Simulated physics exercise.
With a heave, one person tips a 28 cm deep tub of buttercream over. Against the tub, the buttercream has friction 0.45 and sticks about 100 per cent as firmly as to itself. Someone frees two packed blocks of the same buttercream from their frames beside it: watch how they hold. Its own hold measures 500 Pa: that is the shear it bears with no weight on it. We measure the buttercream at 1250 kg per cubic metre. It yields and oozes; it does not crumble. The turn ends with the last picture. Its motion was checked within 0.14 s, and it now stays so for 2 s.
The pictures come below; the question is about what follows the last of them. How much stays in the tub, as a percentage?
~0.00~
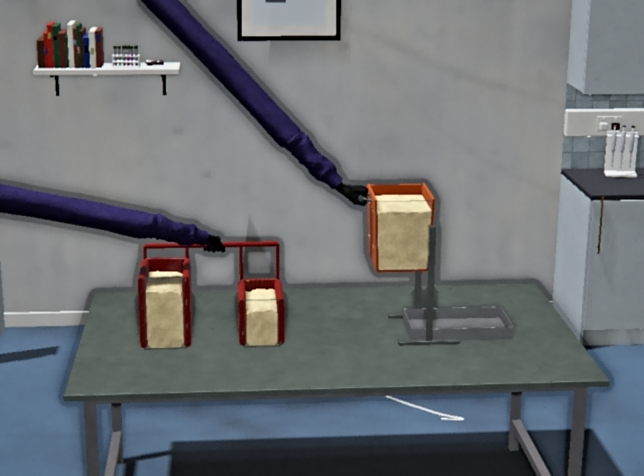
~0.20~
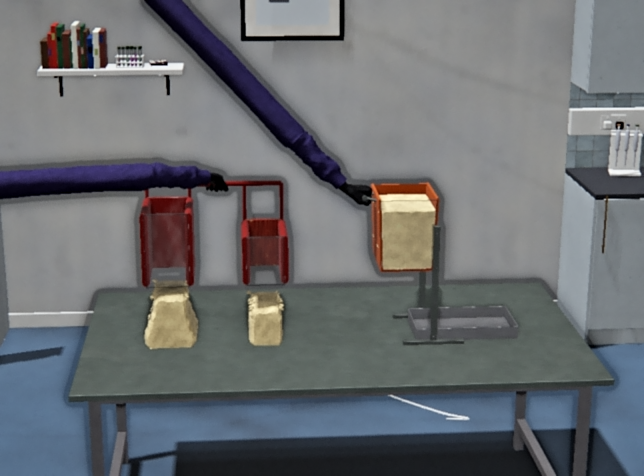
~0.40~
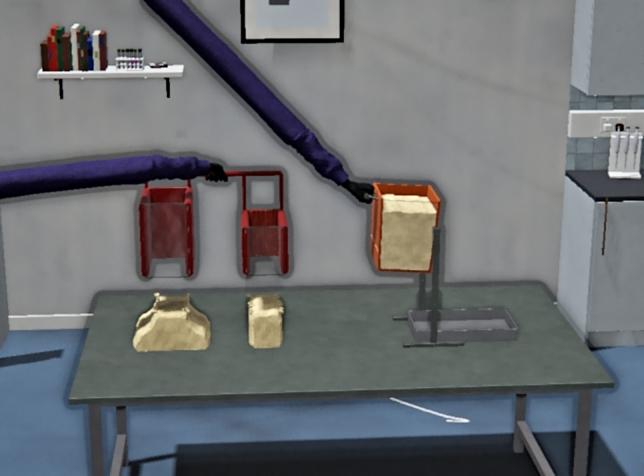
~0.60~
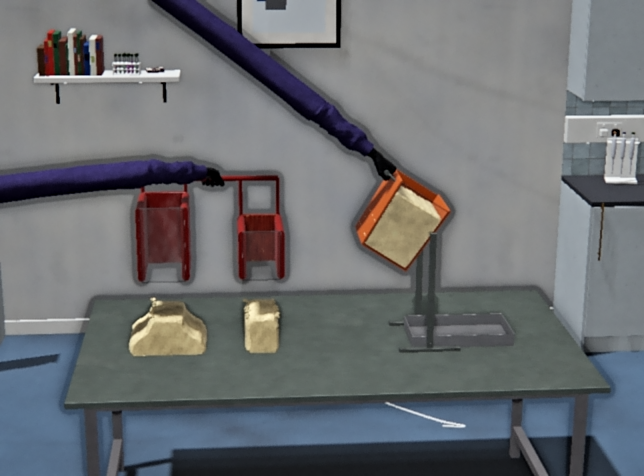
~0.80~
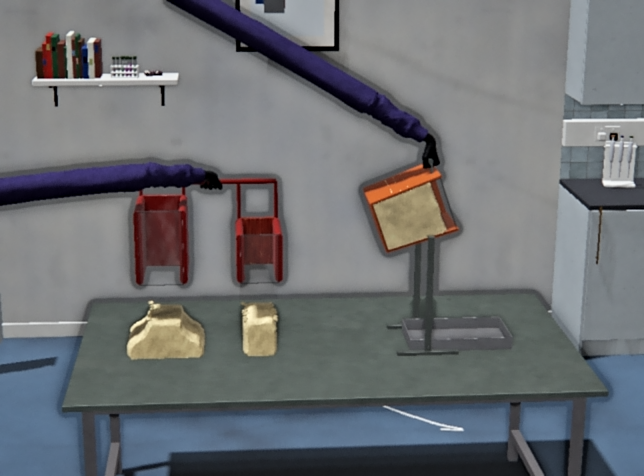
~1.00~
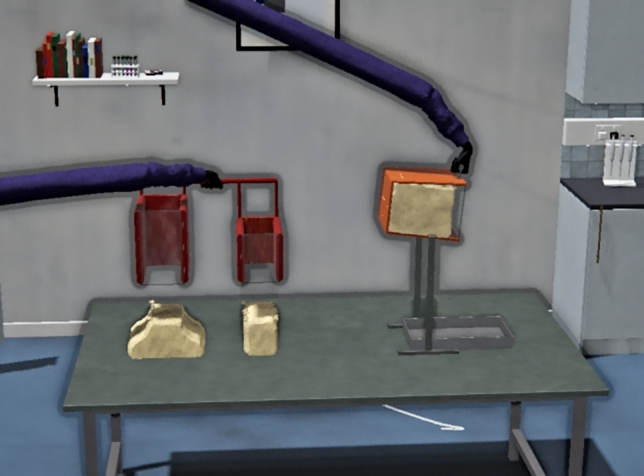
59 %.
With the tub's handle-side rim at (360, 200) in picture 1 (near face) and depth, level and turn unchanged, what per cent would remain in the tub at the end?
The tub would keep roughly 40 percent.
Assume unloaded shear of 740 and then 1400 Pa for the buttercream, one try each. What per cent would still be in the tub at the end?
The answers, in order, are 100 % and 100 %.
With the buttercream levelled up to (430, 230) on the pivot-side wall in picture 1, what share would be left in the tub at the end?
Result: Approx. 100 % remaining in tub.
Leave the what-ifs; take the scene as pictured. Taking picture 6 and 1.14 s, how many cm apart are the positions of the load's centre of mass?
Measured shift, roughly 2 cm.
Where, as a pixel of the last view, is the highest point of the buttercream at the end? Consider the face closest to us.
I'd point to somewhere around (429, 206).
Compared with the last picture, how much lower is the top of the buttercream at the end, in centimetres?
9 cm.
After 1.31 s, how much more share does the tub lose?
My estimate is near 25 in a hundred.
After 1.14 s, the tub is at 95 degrees and holds 100 %.
After 1.31 s, the tub is at 95 degrees and holds 85 %.
After 1.48 s, the tub is at 95 degrees and holds 68 %.
After 1.65 s, the tub is at 95 degrees and holds 60 %.
After 3.00 s, at the end, the tub is at 95 degrees and holds 59 %.
